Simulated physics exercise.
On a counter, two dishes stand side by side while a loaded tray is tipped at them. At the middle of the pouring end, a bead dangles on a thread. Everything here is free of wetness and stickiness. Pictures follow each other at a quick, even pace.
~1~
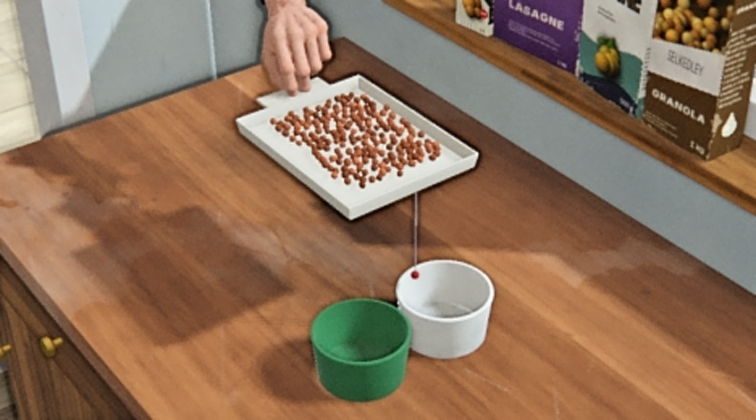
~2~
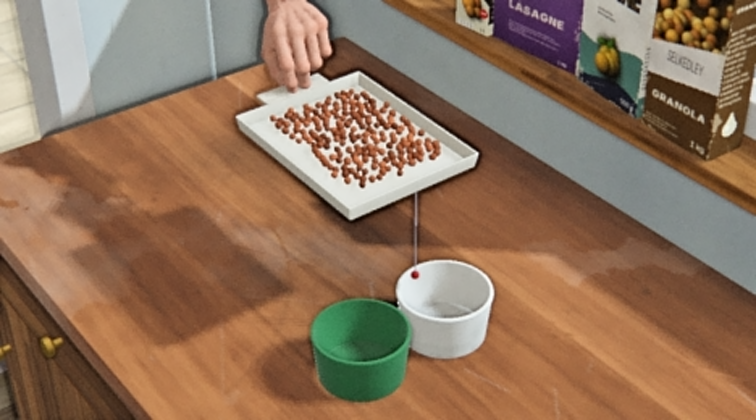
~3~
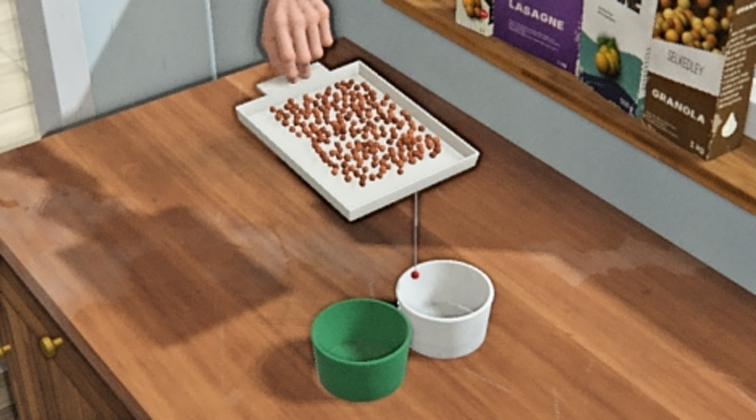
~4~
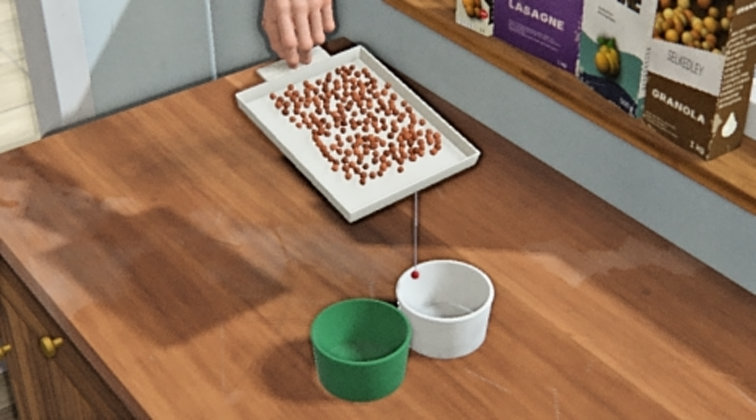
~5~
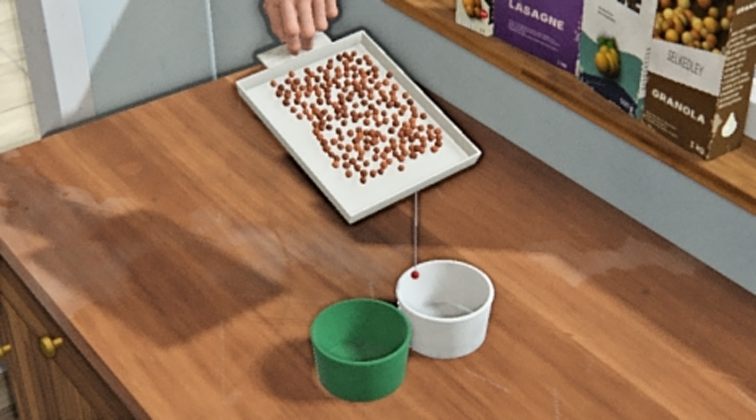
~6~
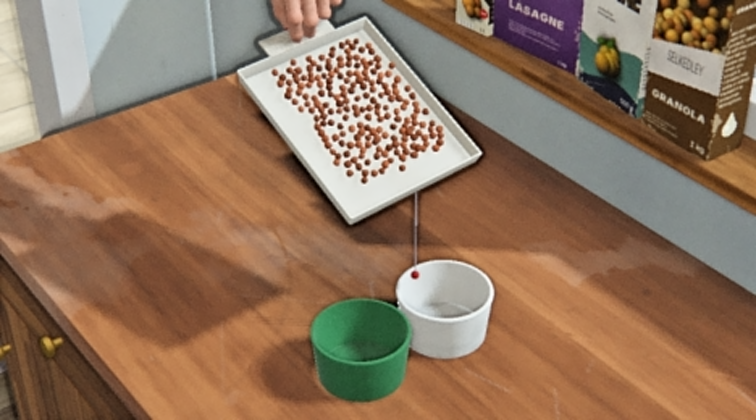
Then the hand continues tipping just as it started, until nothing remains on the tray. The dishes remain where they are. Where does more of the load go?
The dish on the left is going to receive more.
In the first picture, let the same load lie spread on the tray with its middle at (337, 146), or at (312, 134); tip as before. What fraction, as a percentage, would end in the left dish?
Try 1: 60 %; try 2: 60 %.
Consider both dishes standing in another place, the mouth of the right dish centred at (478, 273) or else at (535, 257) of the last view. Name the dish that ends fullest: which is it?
The leftmost dish, then the leftmost dish.
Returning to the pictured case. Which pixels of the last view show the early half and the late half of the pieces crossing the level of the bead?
First part (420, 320), rest (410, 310).
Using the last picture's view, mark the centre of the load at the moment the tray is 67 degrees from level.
(392, 168).
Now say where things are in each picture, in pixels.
In the first picture, corners of the pouring end (350, 206) and (474, 153), level; middle of the load (359, 138), clay pellets; left dish (390, 373); right dish (474, 330); bead on its thread (415, 275).
In the second picture, corners of the pouring end (350, 206) and (474, 153), level; middle of the load (359, 136).
In the third picture, corners of the pouring end (351, 208) and (475, 153), tipped barely, lowest at the left corner; middle of the load (359, 131).
In the fourth picture, corners of the pouring end (351, 210) and (476, 152), tipped a little, lowest at the left corner; middle of the load (352, 122).
In the fifth picture, corners of the pouring end (352, 213) and (477, 152), tipped clearly, lowest at the left corner; middle of the load (361, 116).
In the sixth picture, corners of the pouring end (352, 215) and (478, 152), tipped clearly, lowest at the left corner; middle of the load (362, 110); left dish (390, 373); right dish (474, 330).
Just after the last frame, tray tipped steeply; almost all on the tray; just a few in the air.
A moment on, tray tipped past a quarter turn; the larger part on the tray; about a tenth in the left dish; just a few in the right dish; about a tenth outside both; just a few in the air.
Further on, tray tipped past a quarter turn; roughly half in the left dish; roughly a quarter in the right dish; roughly a third outside both; just a few in the air.
When it is over, tray tipped past a quarter turn; roughly half in the left dish; roughly a quarter in the right dish; roughly a third outside both.
